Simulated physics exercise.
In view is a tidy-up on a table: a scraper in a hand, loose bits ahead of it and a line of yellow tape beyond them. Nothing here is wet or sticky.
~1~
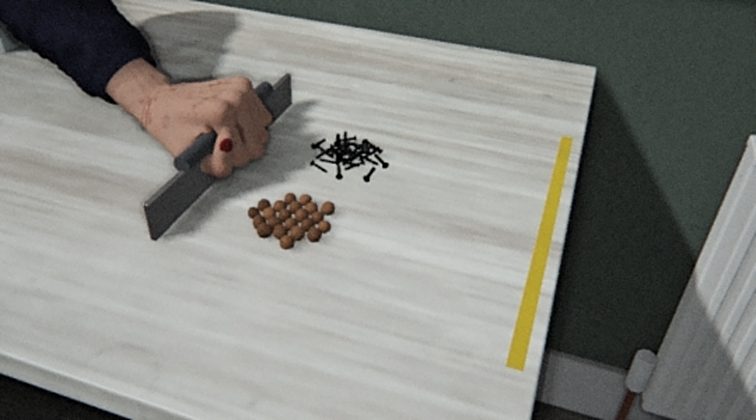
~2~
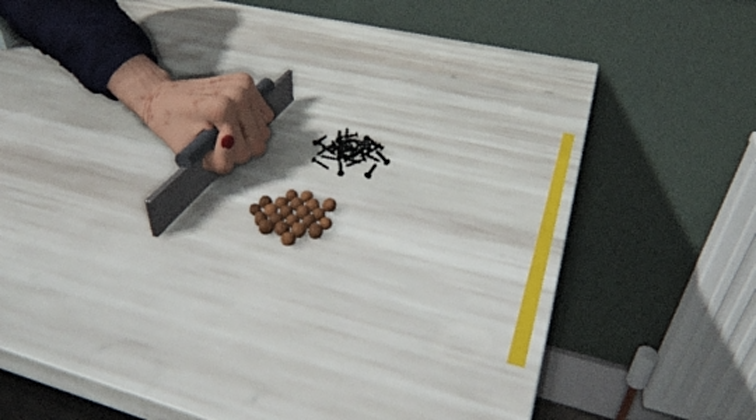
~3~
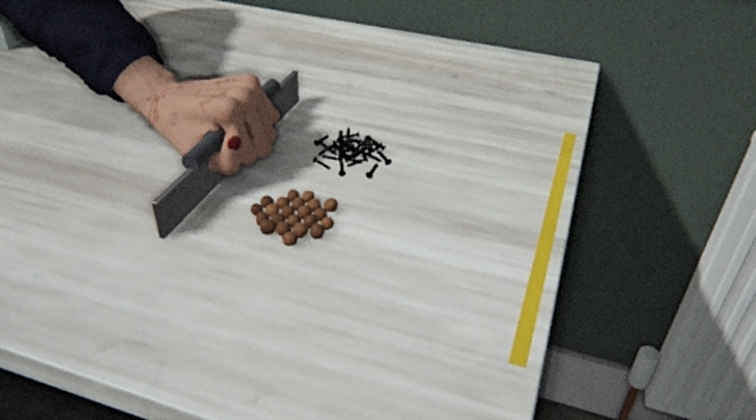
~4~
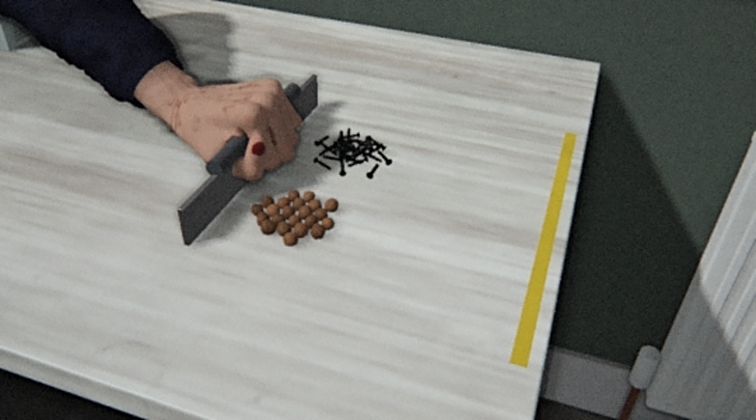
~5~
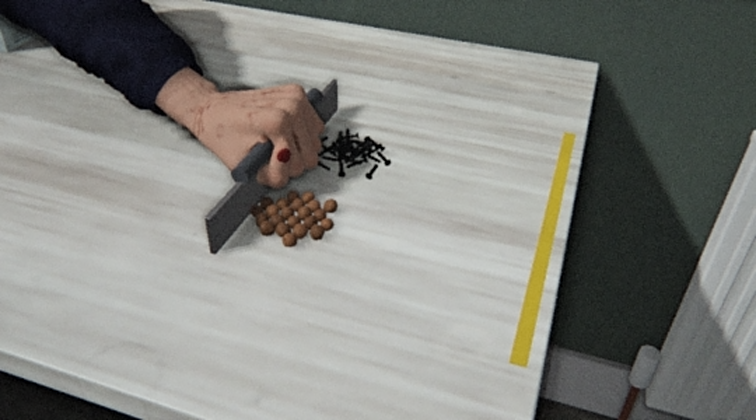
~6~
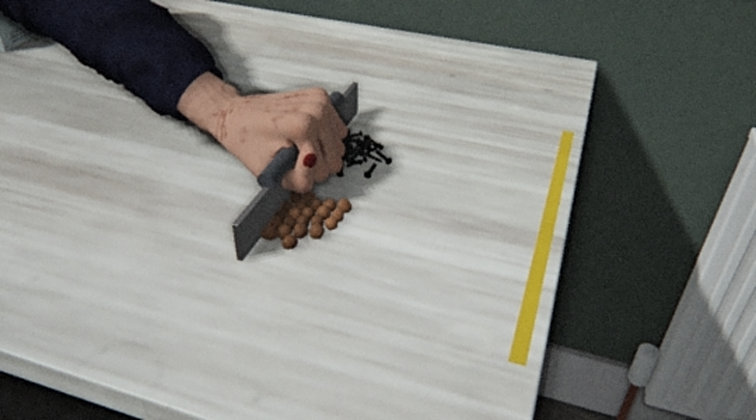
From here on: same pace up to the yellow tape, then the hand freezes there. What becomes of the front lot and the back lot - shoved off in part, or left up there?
Here the front lot is shoved off in part, the back lot is shoved off in part.
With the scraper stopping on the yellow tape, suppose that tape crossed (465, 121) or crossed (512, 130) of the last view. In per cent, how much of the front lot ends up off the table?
First stop: Around 0 per cent off. Second stop: Around 0 per cent off.
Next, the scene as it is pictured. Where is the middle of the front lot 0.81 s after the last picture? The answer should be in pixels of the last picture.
Its centre is near (428, 243).
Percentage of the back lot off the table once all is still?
Roughly 90 percent.
Then, 0.81 s on from there, scraper still moving, near (431, 168); front lot all on the table, its front near (458, 243); back lot all on the table, its front near (469, 192).
Then, 1.64 s on from there, scraper stopped at the yellow tape; front lot near two thirds over the edge; back lot near half over the edge.
Then, 1.92 s on from there, scraper stopped at the yellow tape; front lot all but a few over the edge; back lot all but a few over the edge.
In the end, scraper stopped at the yellow tape; front lot all but a few over the edge; back lot all but a few over the edge.
